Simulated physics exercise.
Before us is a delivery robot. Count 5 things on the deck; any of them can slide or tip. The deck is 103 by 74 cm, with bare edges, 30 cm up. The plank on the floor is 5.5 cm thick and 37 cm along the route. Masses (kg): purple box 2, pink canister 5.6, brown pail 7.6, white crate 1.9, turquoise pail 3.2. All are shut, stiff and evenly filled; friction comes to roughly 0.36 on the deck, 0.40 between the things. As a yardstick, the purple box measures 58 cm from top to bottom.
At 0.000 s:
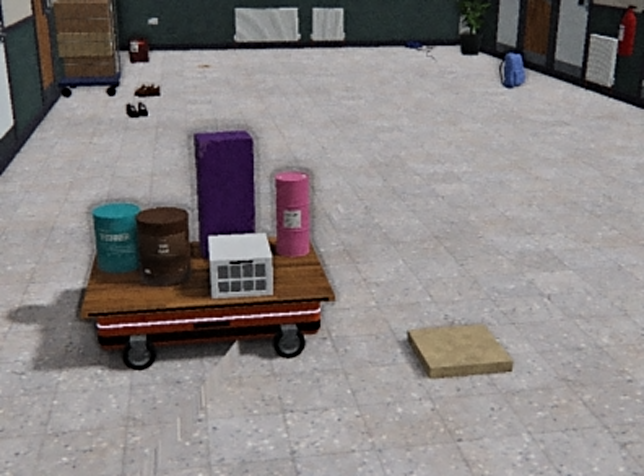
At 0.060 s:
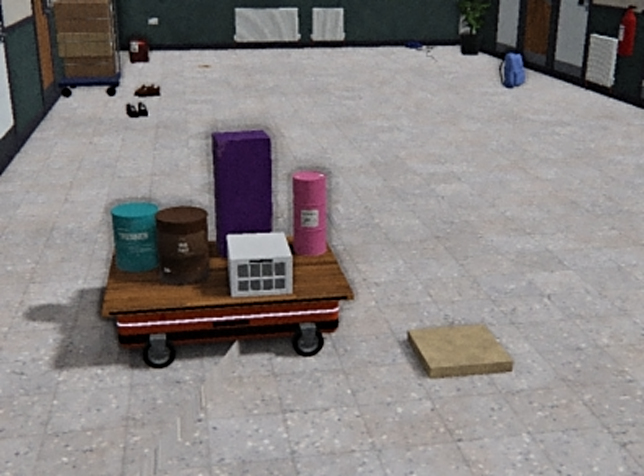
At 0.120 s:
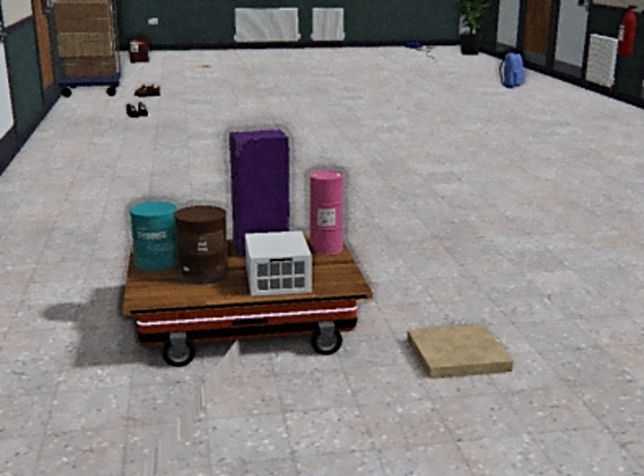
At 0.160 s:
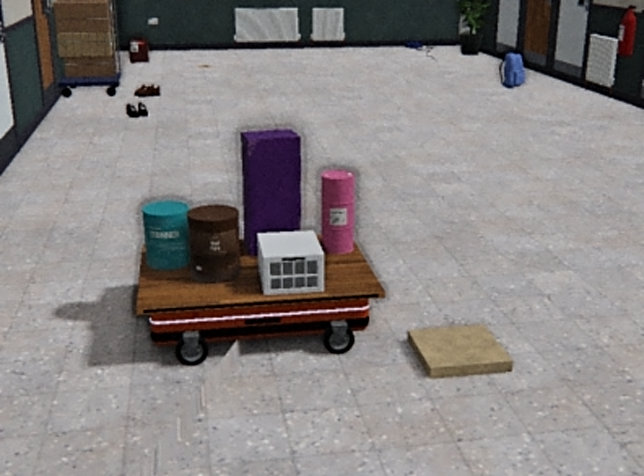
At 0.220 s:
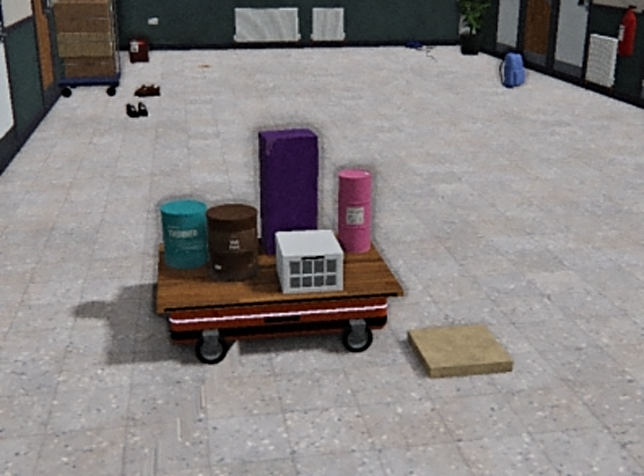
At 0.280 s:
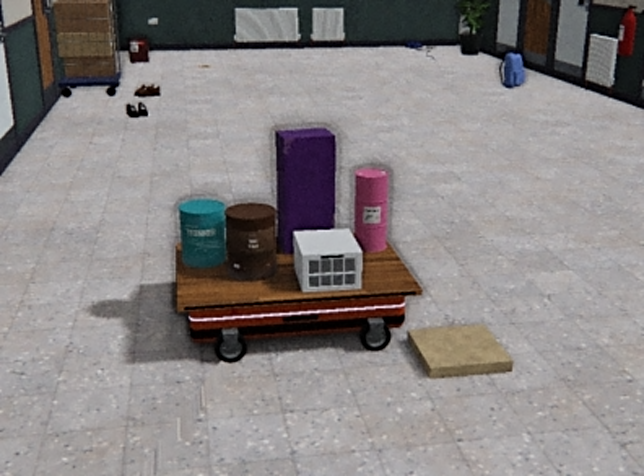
In a wide tiled room, a low wheeled cart carrying a purple box, a white crate, a pink canister and two pails rolled steadily right, drawing close to a flat plank on the floor.
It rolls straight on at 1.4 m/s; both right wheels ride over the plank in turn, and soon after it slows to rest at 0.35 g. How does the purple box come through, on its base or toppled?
The purple box keeps standing.
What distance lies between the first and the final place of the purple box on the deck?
About 6 cm.
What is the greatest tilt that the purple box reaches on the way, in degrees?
Up to 6°.
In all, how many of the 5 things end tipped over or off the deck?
1 of them.
After 0.68 s, cart 95 cm along; purple box leaning 6° near (410, 181); pink canister leaning 24°; white crate slid 3 cm.
After 1.08 s, cart 151 cm along; purple box slid 2 cm near (519, 179); pink canister leaning 58°; brown pail leaning 10°.
After 1.48 s, cart 202 cm along; pink canister now off the deck; white crate slid 4 cm; brown pail slid 3 cm.
By the end (2.2 s), off the deck and tipped over, pink canister; the other 4 in place, give or take 10 cm. Seen from the same camera at the end, purple box near (640, 176).
